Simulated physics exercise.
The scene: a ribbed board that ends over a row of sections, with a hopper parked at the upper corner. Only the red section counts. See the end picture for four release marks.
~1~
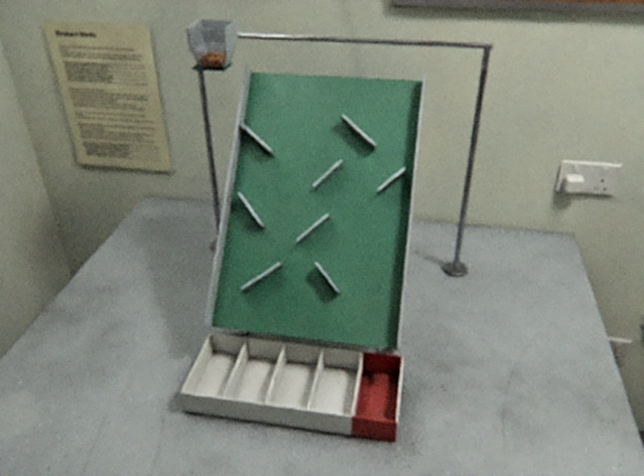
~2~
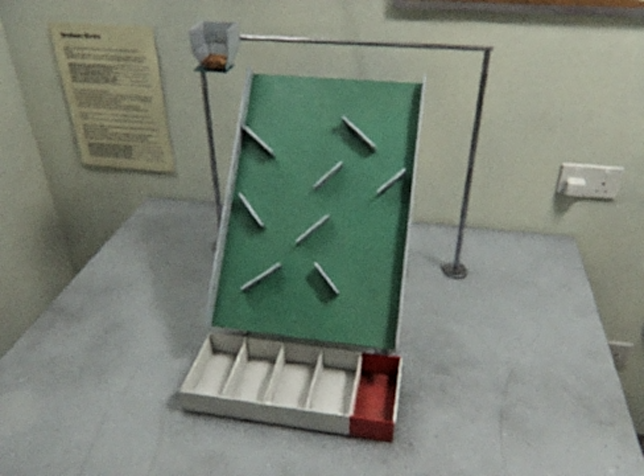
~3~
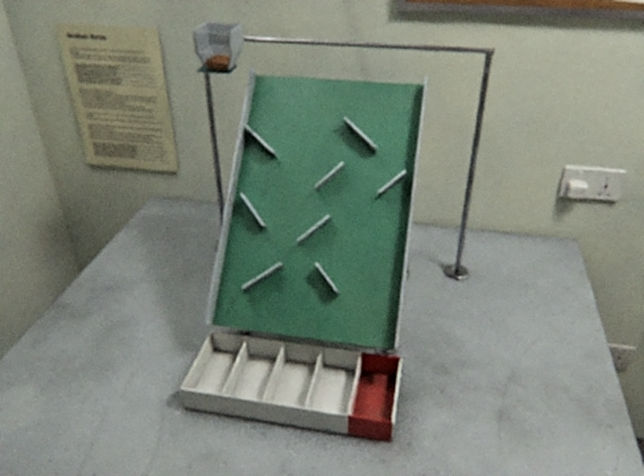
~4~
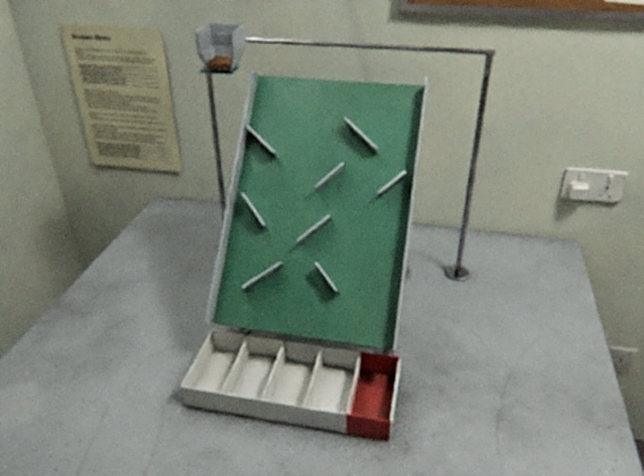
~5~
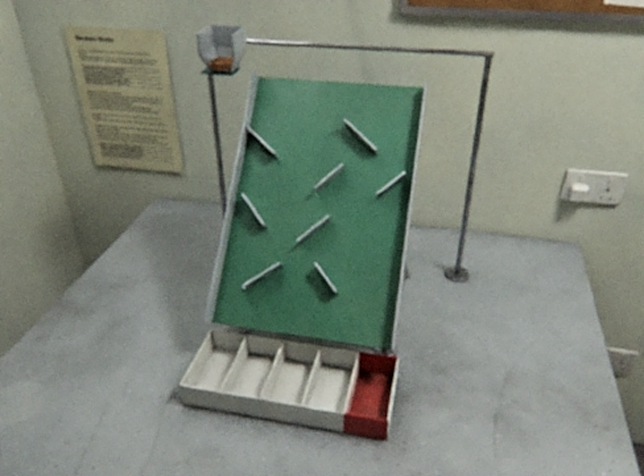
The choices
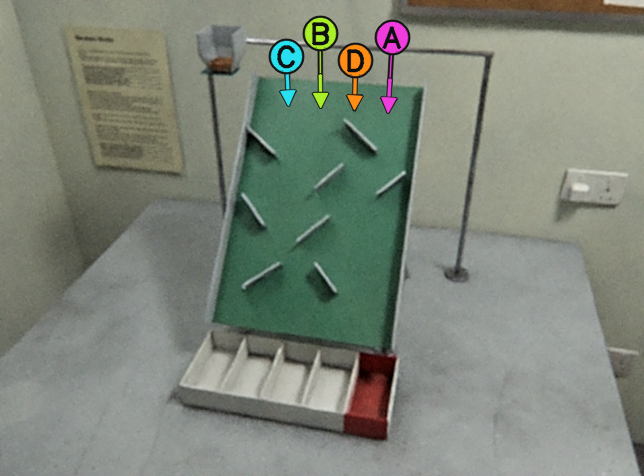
Green ribbed board standing motionless above a row of white sections and one red, a small hopper at its upper left.
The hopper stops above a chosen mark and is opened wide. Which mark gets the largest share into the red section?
The best mark is A.
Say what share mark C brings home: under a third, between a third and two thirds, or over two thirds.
Under a third.
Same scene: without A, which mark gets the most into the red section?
That would be D.
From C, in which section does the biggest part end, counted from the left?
The first.
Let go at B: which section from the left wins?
The first.
On the marked copy, mark A meets the board at (388, 107); mark B meets the board at (320, 102); mark C meets the board at (288, 100); mark D meets the board at (354, 104).
If A is chosen, about half in the red section, about half in other sections.
If B is chosen, a stray few in the red section, nearly all in other sections.
If C is chosen, none in the red section, nearly all in other sections.
If D is chosen, about a third in the red section, about two thirds in other sections.
